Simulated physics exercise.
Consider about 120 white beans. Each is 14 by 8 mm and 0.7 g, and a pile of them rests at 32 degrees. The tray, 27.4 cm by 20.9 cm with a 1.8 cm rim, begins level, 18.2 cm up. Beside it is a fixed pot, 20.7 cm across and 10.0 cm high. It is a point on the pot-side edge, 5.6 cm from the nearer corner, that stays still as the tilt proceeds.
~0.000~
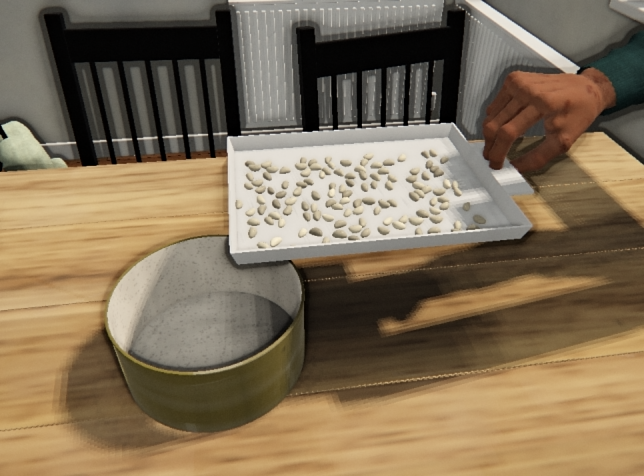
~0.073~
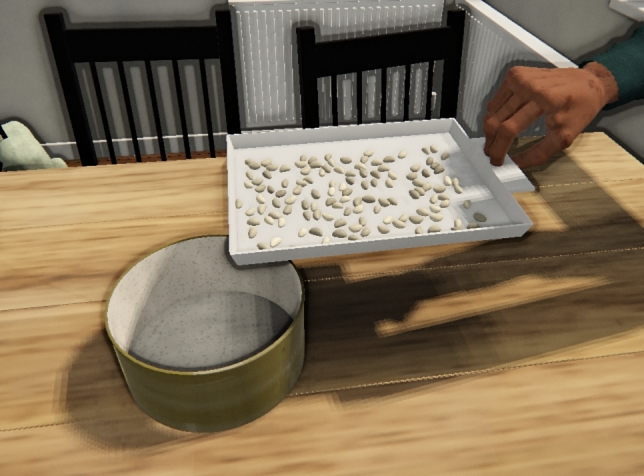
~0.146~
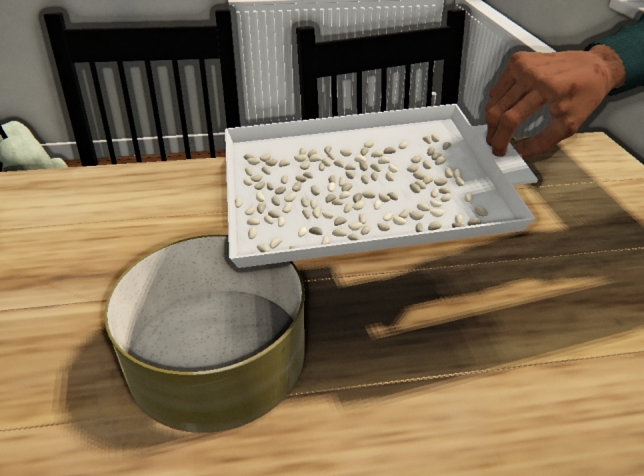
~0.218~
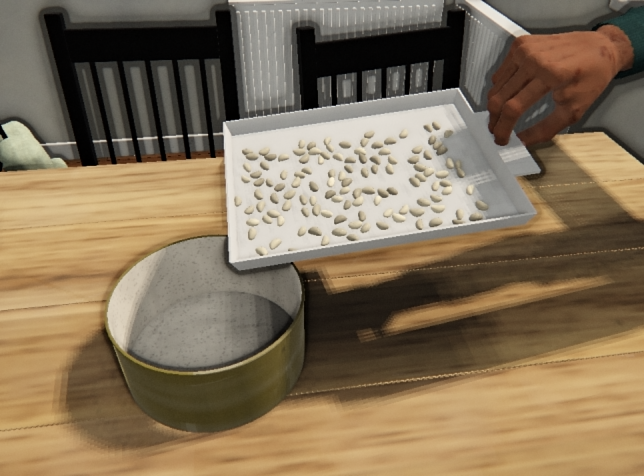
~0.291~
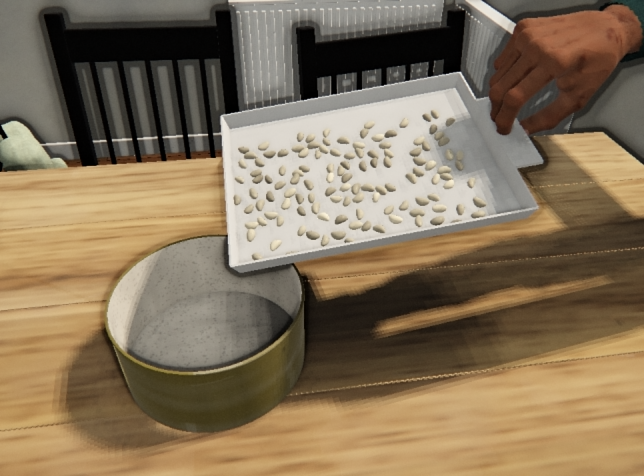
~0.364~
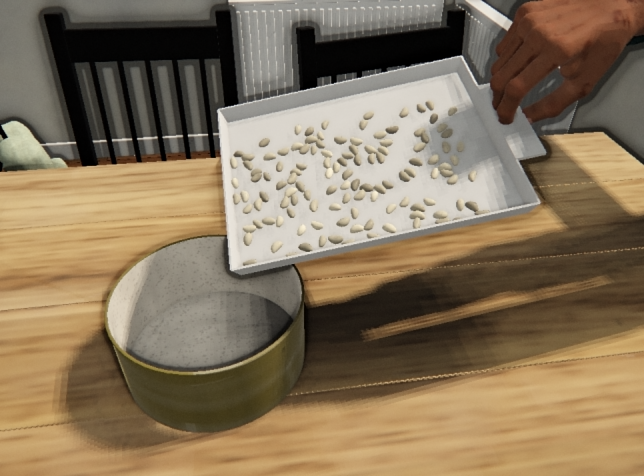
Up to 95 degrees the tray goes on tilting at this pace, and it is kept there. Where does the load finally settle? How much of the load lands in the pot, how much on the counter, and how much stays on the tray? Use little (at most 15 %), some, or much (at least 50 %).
Pot - much, counter - some, left on the tray - little.
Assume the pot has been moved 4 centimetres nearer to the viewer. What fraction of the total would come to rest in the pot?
I'd say some 85 per cent would end up there.
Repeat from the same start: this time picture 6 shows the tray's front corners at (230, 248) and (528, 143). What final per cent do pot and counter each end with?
That works out as pot 70 and counter 30.
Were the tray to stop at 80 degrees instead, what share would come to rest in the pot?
About 85 in a hundred would end up in the pot.
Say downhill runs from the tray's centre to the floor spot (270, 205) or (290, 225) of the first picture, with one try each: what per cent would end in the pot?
First try: Around 90 percent; second try: Around 100 percent.
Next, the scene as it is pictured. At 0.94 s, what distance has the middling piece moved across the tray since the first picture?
Roughly 7 cm.
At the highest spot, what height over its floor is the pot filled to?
Close to 1.5 cm up.
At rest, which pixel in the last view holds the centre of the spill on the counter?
Around (286, 443).
After 0.94 s, tilt 55 degrees; the tray holds 100 %, the pot 0 %.
After 1.32 s, tilt 79 degrees; the tray holds 90 %, the pot 5 %.
After 1.79 s, tilt 95 degrees; the tray holds 0 %, the pot 75 %.
By 2.6 s all is still; pot 75 %, counter 25 %, tray 0 %.
